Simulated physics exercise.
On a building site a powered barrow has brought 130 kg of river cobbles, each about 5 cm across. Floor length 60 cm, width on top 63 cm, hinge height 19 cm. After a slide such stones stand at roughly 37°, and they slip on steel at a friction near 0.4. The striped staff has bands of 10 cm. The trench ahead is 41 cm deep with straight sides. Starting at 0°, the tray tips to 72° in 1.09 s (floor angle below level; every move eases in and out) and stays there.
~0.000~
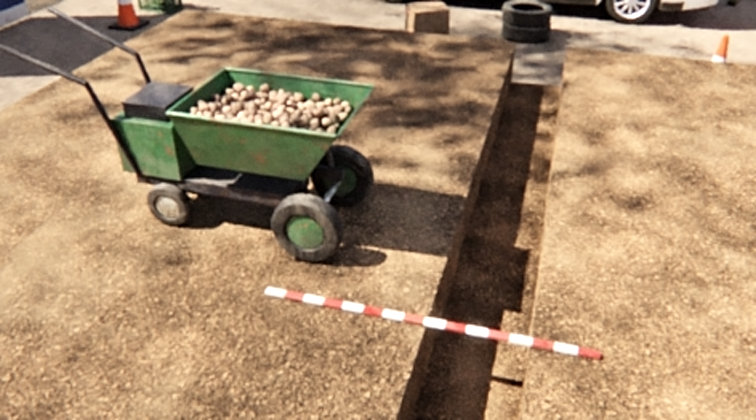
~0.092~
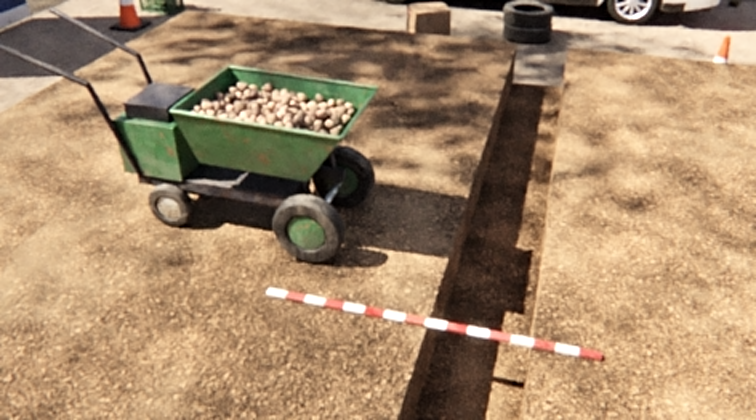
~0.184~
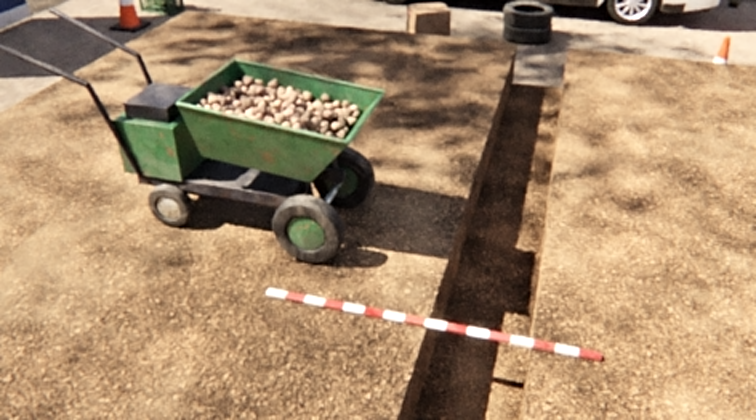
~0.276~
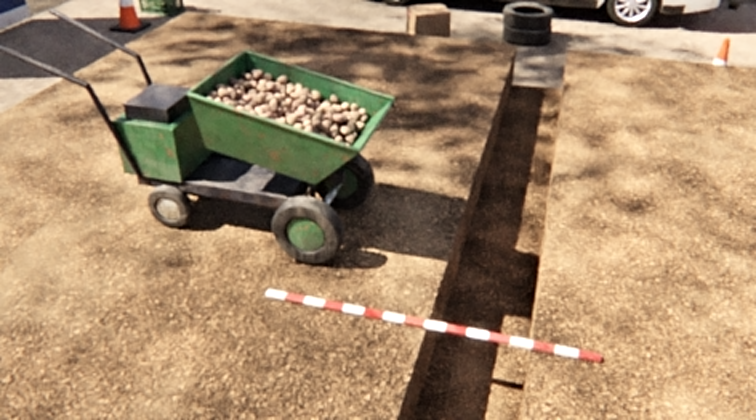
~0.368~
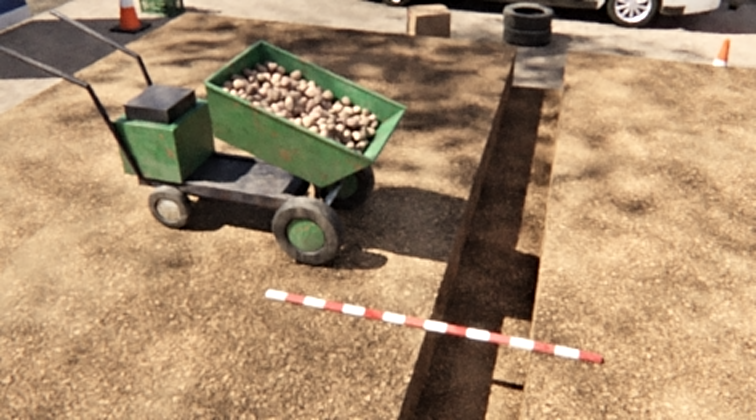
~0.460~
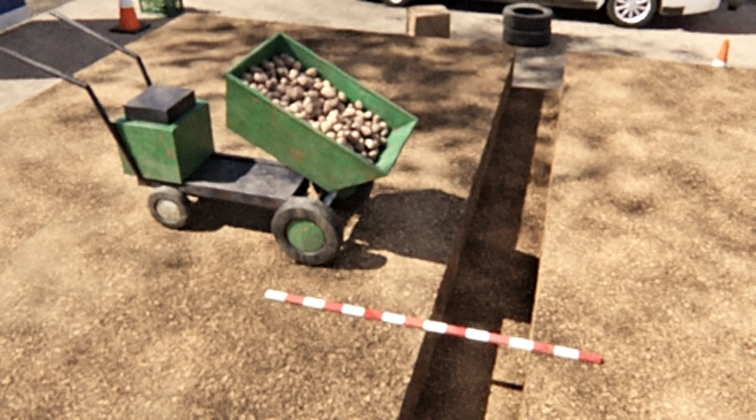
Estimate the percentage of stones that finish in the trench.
About 97 per cent.
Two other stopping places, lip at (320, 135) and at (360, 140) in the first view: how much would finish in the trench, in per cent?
First some 80, then 100 per cent.
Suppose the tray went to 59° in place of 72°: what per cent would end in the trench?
Then about 50 per cent.
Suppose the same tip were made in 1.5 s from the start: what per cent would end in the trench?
It would be near 100 per cent.
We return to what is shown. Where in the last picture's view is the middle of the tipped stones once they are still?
Their middle is at about (487, 310).
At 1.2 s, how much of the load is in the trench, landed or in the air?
Some 35 per cent.
After 0.8 s the floor is at 61°; 100 % in the tray; the foremost stones are at (423, 200).
After 1.2 s the floor is at 72°; 63 % in the tray, 4 % short of the trench, 33 % in the trench; the foremost stones are at (518, 340).
After 1.5 s the floor is at 72°; 30 % in the tray, 4 % short of the trench, 66 % in the trench; the foremost stones are at (527, 329).
After 3.5 s the floor is at 72°; 0 % in the tray, 3 % short of the trench, 97 % in the trench; the foremost stones are at (527, 329).
